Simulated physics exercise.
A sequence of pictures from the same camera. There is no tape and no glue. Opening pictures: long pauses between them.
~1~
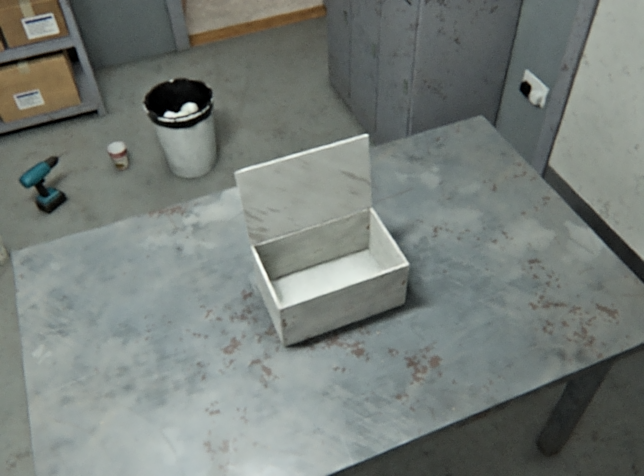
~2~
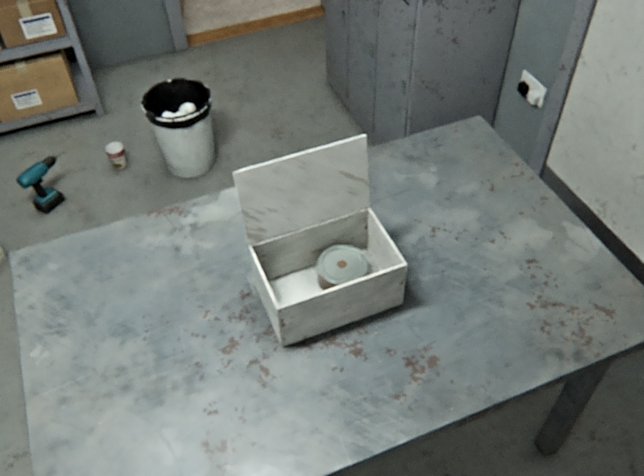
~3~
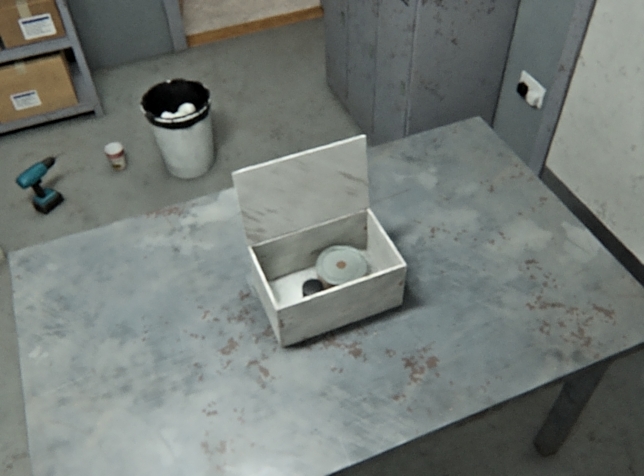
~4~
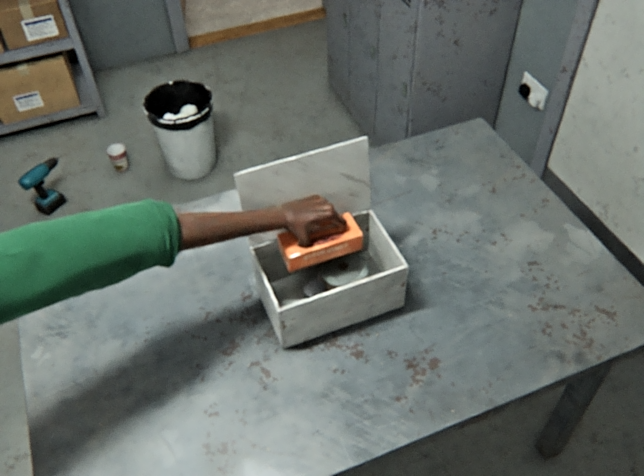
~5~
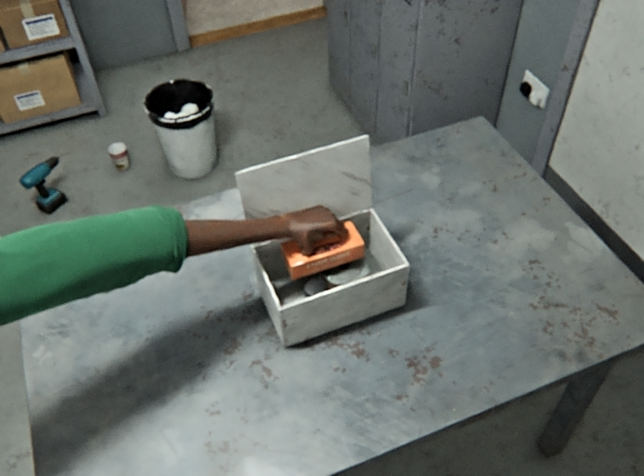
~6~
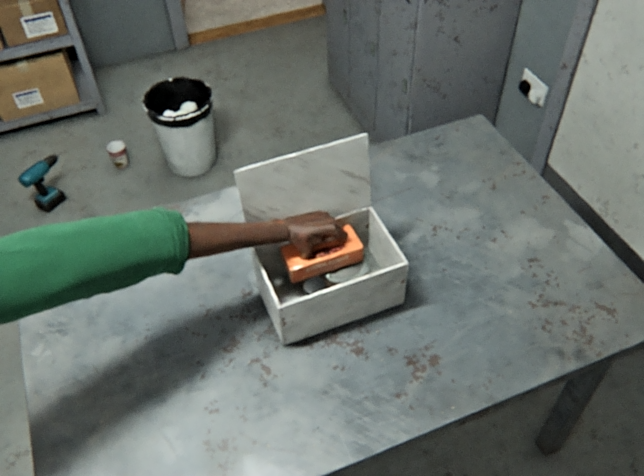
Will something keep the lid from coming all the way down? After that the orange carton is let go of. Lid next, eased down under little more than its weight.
No, it comes right down.
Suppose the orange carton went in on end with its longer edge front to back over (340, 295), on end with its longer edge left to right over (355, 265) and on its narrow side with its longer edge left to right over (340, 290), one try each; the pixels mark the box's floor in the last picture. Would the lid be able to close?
With the first placement it remains raised; with the second it remains raised; with the third it settles down.
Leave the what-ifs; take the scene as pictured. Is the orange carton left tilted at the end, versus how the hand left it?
By the end the orange carton has kept its angle.
Then, 1.30 s on from there, lid 84° above the rim.
Then, 1.70 s on from there, lid 47° above the rim.
Then, 1.90 s on from there, lid 14° above the rim.
In the end, lid shut; all 3 unmoved. At the end, from the last picture's camera, orange carton near (322, 254).
